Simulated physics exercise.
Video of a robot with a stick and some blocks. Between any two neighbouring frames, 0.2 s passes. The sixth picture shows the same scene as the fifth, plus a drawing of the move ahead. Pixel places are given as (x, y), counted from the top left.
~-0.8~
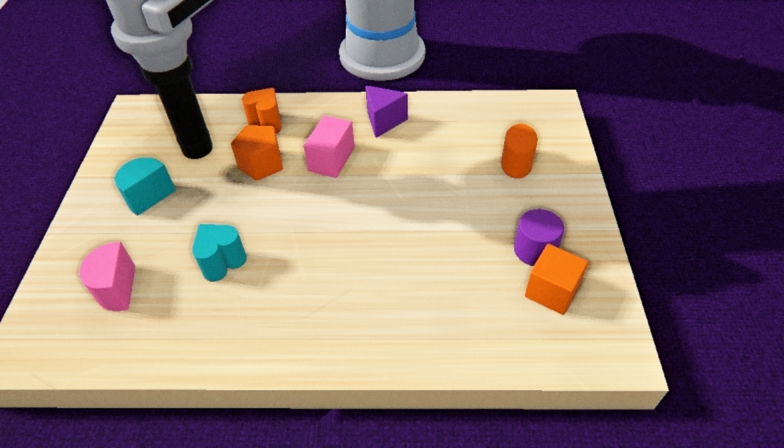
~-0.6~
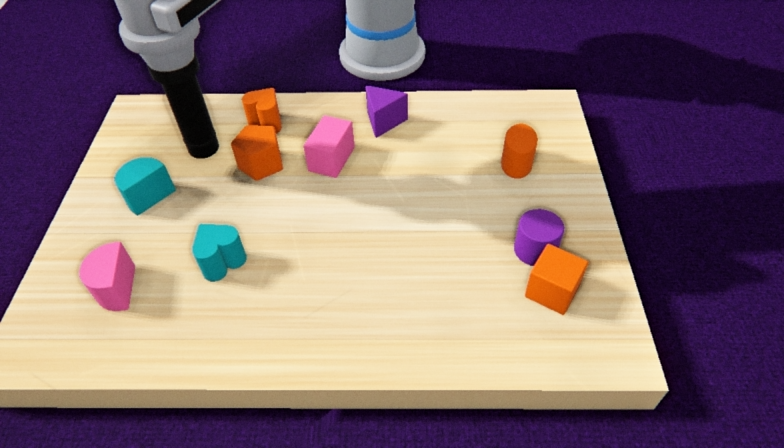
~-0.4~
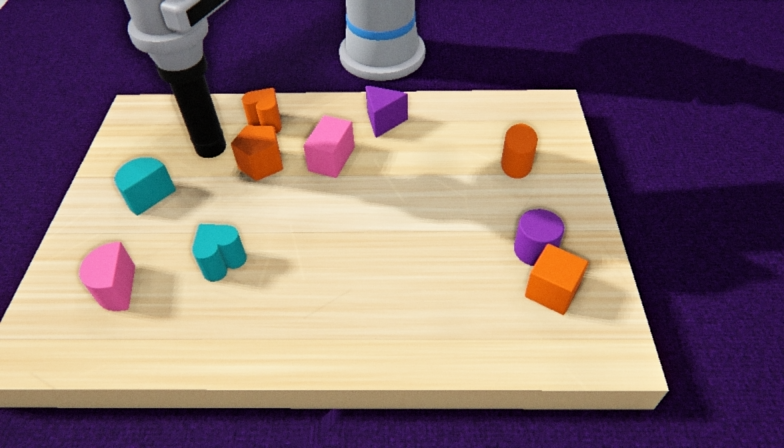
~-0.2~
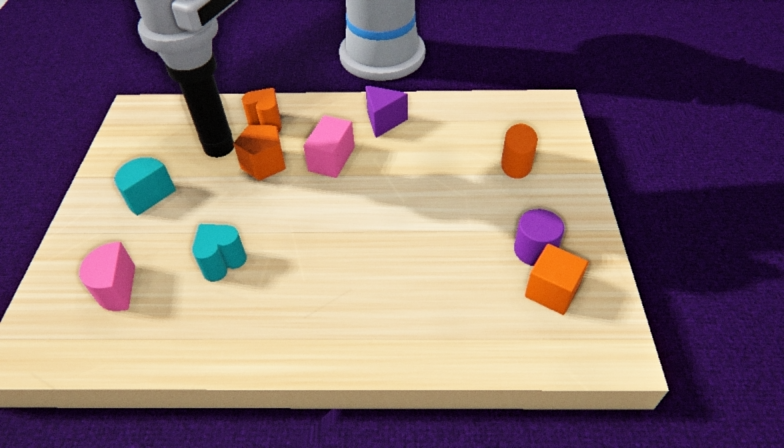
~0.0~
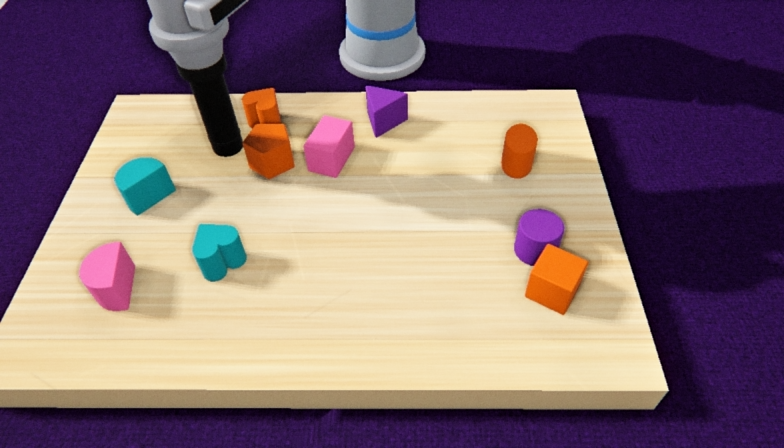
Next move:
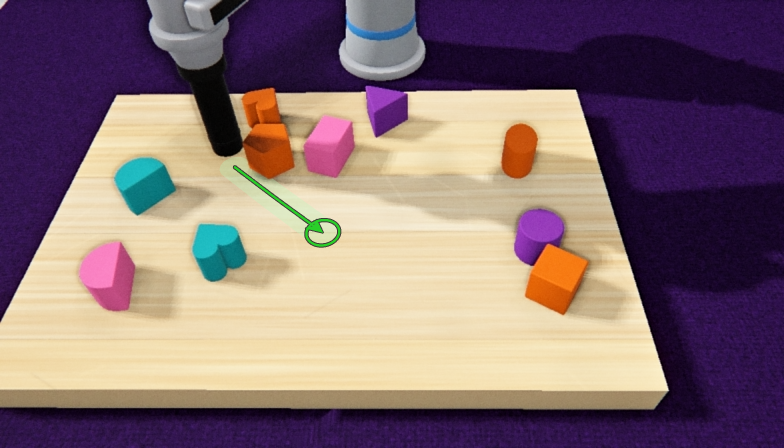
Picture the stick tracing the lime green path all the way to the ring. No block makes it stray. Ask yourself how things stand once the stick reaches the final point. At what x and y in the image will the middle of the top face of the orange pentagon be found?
The answer is (285, 144).
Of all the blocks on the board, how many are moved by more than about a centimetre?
Blocks displaced: 1.
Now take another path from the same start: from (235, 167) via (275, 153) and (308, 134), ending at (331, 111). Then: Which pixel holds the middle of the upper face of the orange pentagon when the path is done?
Expect it around (335, 116).
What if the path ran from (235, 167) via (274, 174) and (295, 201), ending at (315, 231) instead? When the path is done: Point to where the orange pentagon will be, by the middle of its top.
It is going to be at (302, 136).
Drawn move, in a line from (235, 167) to (323, 233).
The first path, step by step. One third of the way, stick at (256, 168); orange pentagon at (283, 143), turned 60° anticlockwise.
Two thirds of the way, stick at (287, 190); orange pentagon at (285, 144), turned 65° anticlockwise.
At the end, stick at (319, 213); orange pentagon at (285, 144), turned 65° anticlockwise; pink oblong block still.
